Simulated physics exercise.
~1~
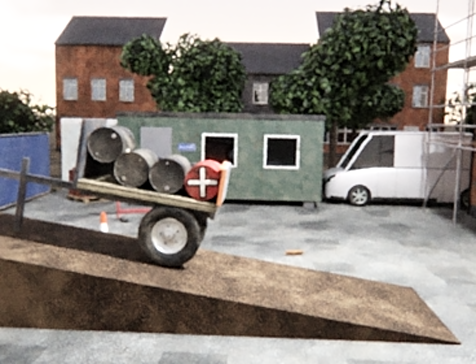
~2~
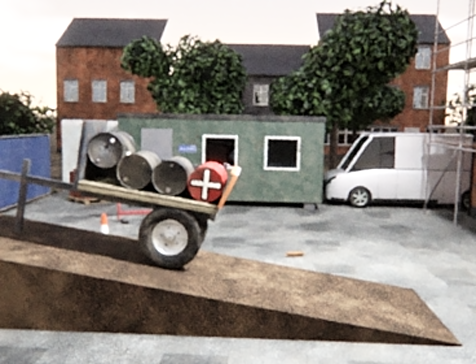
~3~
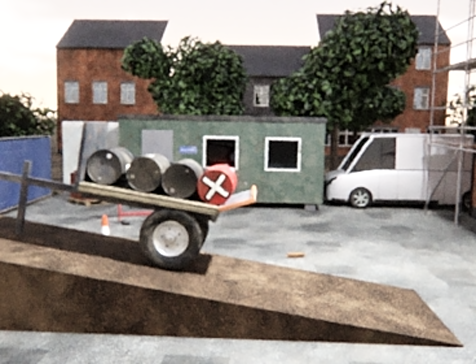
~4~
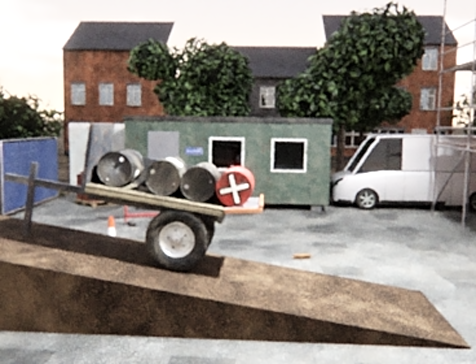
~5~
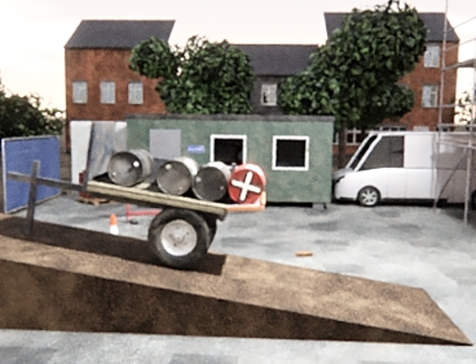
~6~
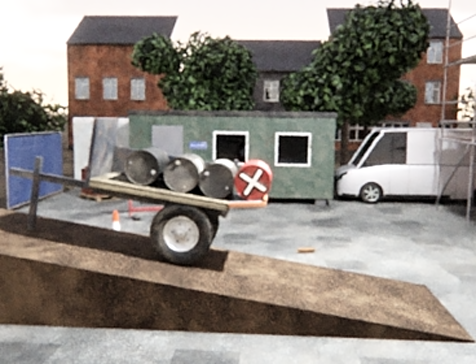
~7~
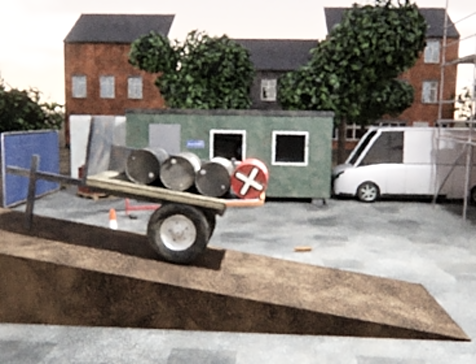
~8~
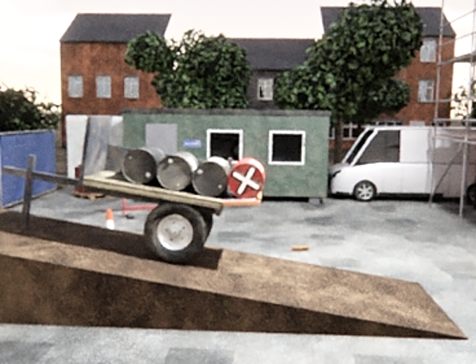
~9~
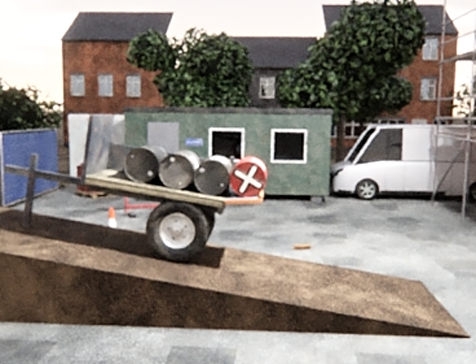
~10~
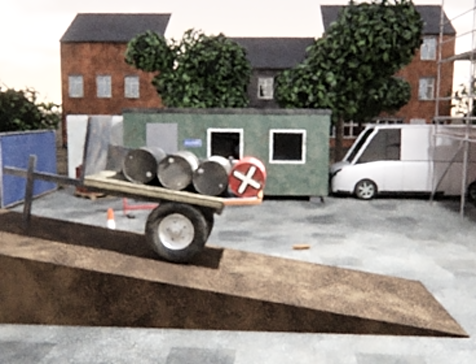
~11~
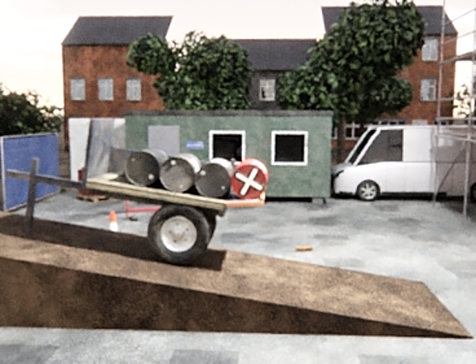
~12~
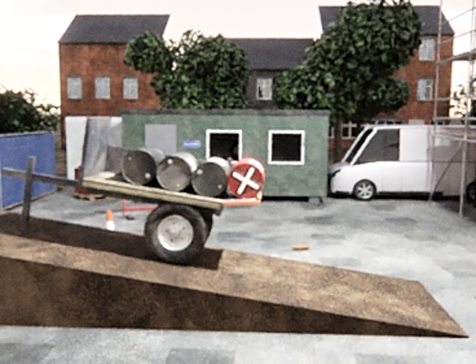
We see a trailer on a ramp carrying four drums, the rightmost red with a white cross, as its tailgate swings down. The drums roll right, the red one turning onto the lowered gate, where it stops near the edge and stays, with the others lined up behind it.
